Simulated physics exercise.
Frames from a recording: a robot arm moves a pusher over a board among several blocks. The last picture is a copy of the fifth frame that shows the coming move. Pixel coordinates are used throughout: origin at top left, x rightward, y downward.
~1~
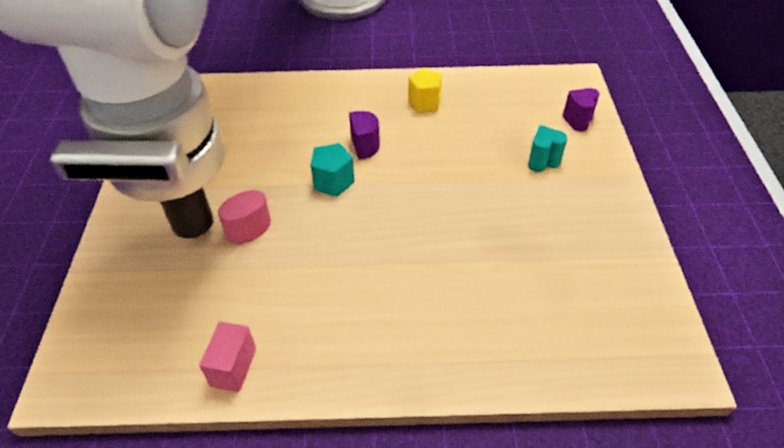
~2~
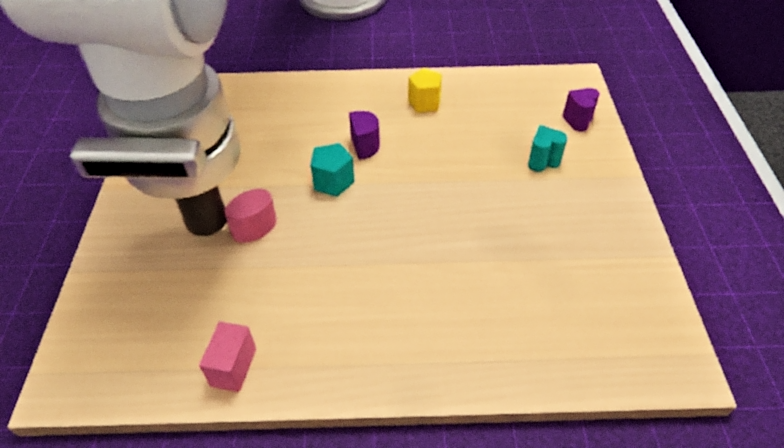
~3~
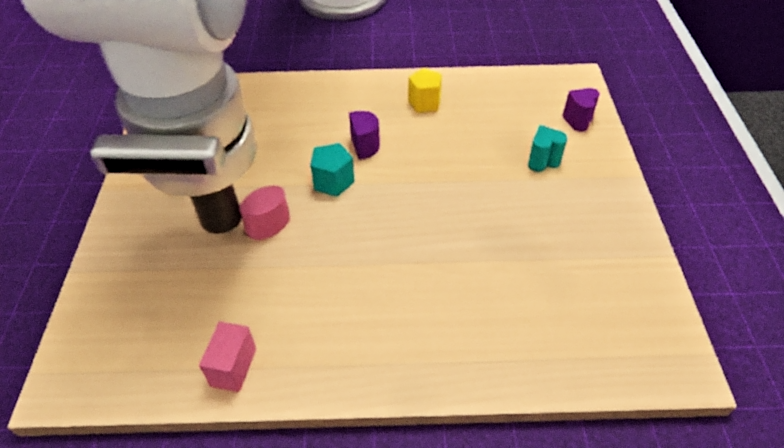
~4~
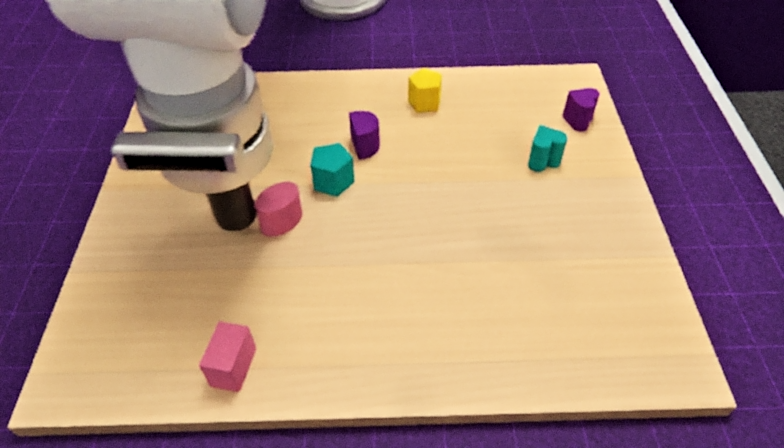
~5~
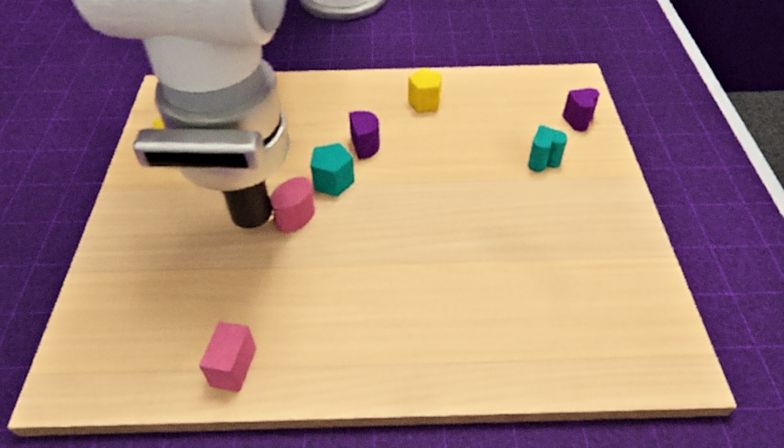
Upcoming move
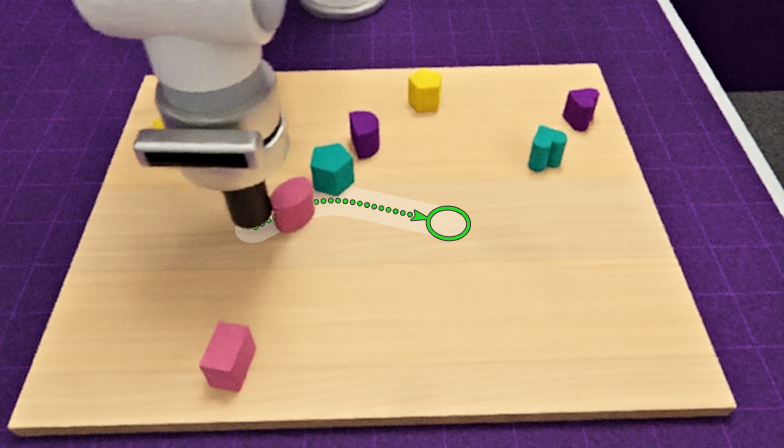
A robot arm slid its black pusher to the right across the wooden board, nudging a pink oval block a short way toward the turquoise five-sided block, while the other blocks stayed put.
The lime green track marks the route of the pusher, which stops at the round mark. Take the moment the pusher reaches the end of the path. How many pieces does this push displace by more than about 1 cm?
The push will move two blocks.
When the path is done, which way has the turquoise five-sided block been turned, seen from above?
From above, the turn goes anticlockwise.
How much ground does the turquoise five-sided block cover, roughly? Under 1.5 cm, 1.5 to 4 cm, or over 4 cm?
I reckon it covers between 1.5 and 4 cm.
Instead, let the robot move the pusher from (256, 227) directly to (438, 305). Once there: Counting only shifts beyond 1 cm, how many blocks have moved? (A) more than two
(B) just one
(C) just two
Letter B.
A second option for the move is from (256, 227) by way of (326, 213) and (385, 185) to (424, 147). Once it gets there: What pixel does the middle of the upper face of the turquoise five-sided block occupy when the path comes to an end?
The top centre is at (342, 145).
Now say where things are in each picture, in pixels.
In the first frame, pusher's lower end at (193, 223); pink oval at (242, 204); turquoise five-sided block at (330, 157); purple D-shaped block at (364, 121).
In the second frame, pusher at (207, 221); pink oval at (248, 203).
In the third frame, pusher at (221, 218); pink oval at (262, 200).
In the fourth frame, pusher at (236, 216); pink oval at (277, 196).
In the fifth frame, pusher at (252, 214); pink oval at (291, 192); turquoise five-sided block at (330, 157); purple D-shaped block at (364, 121).
Drawn move, from (256, 227) over (318, 202) and (383, 209) to (448, 223).
What follows on the original path. One third of the way, pusher at (316, 188); pink oval at (356, 175), turned 15° clockwise; turquoise five-sided block at (338, 151), turned 25° anticlockwise.
Two thirds of the way, pusher at (383, 195); pink oval at (414, 170), turned 45° anticlockwise; turquoise five-sided block at (351, 148), turned 65° anticlockwise.
At the end, pusher at (450, 209); pink oval at (436, 168), turned 110° anticlockwise; turquoise five-sided block at (351, 148), turned 65° anticlockwise; purple D-shaped block still.
